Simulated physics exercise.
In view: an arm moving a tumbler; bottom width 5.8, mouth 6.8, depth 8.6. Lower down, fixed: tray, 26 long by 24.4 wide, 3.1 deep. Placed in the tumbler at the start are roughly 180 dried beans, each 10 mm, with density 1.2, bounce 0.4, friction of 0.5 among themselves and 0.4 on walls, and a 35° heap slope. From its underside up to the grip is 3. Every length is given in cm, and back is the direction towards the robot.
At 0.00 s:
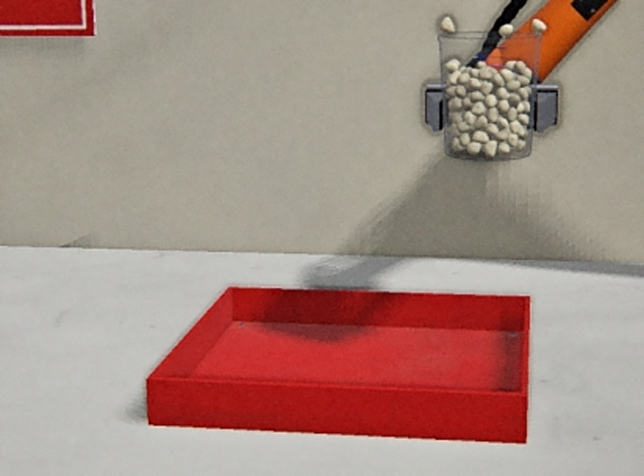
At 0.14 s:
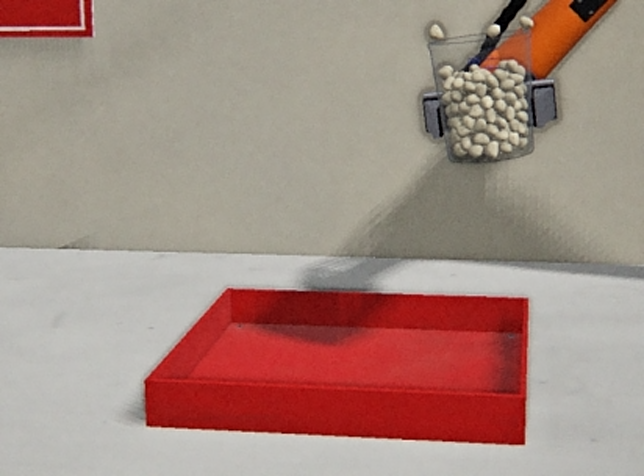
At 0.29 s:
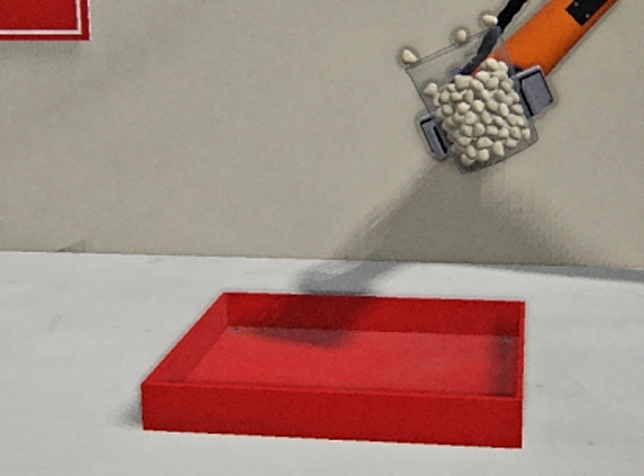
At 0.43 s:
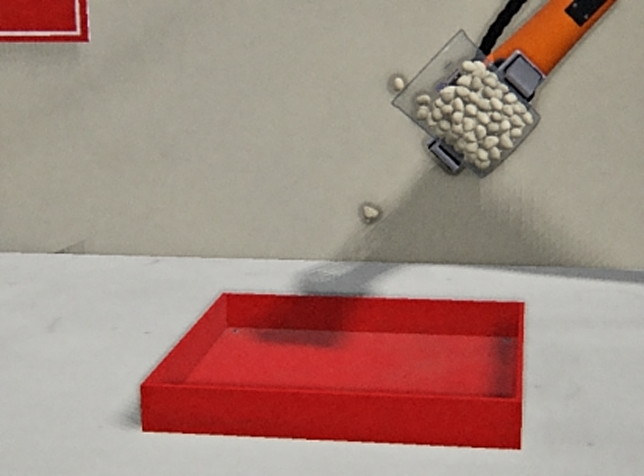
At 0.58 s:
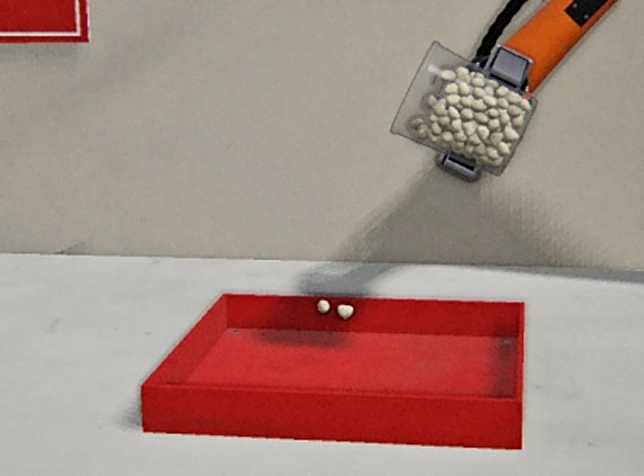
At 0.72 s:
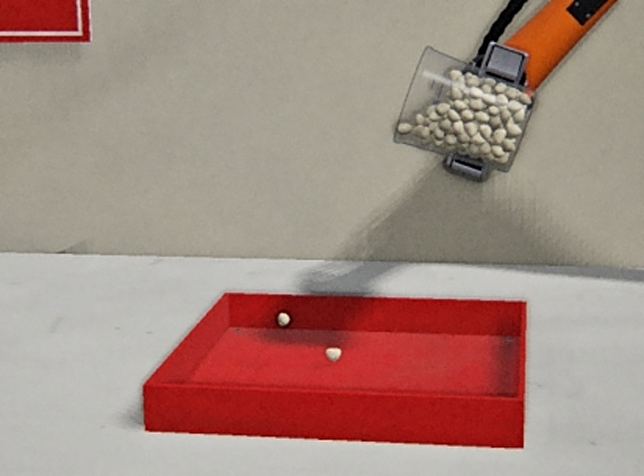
To begin with, an orange robot arm holds an upright clear tumbler full of pale beans above an empty red tray. The arm tilts the tumbler to the left, and a couple of beans drop from its top into the tray and separate, while the remaining beans shift towards the tumbler's lowered side.
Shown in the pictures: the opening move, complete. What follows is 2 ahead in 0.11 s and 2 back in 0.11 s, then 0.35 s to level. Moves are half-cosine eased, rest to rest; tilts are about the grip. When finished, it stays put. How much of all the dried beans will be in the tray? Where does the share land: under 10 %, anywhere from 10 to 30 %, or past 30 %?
It lands under 10 %.
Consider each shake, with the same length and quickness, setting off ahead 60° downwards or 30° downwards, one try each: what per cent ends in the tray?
0 and 0 %.
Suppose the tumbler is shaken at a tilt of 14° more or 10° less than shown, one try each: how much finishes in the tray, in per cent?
I'd say close to 20 and 0 per cent, in that order.
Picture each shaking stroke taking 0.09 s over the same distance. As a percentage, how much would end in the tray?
It would be some 10 %.
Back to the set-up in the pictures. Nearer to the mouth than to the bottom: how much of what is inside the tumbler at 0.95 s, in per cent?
I'd guess about 45 percent of it.
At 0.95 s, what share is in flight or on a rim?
About 1 per cent.
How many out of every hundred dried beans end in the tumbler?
About 95 percent.
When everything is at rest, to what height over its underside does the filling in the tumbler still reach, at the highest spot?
Roughly 7.5 centimetres.
By 0.95 s, tilted 71° forward, highest piece 23 above the table; 180 in the tumbler, 2 in the tray, 2 in flight or on a rim.
By 1.18 s, tilted 17° forward, highest piece 26 above the table; 176 in the tumbler, 8 in the tray.
By 1.49 s, level, highest piece 25 above the table; 176 in the tumbler, 8 in the tray.
By 2.54 s, level, highest piece 25 above the table; 176 in the tumbler, 8 in the tray.
Final count, 176 in the tumbler, 8 in the tray. That is 4 % in the tray.
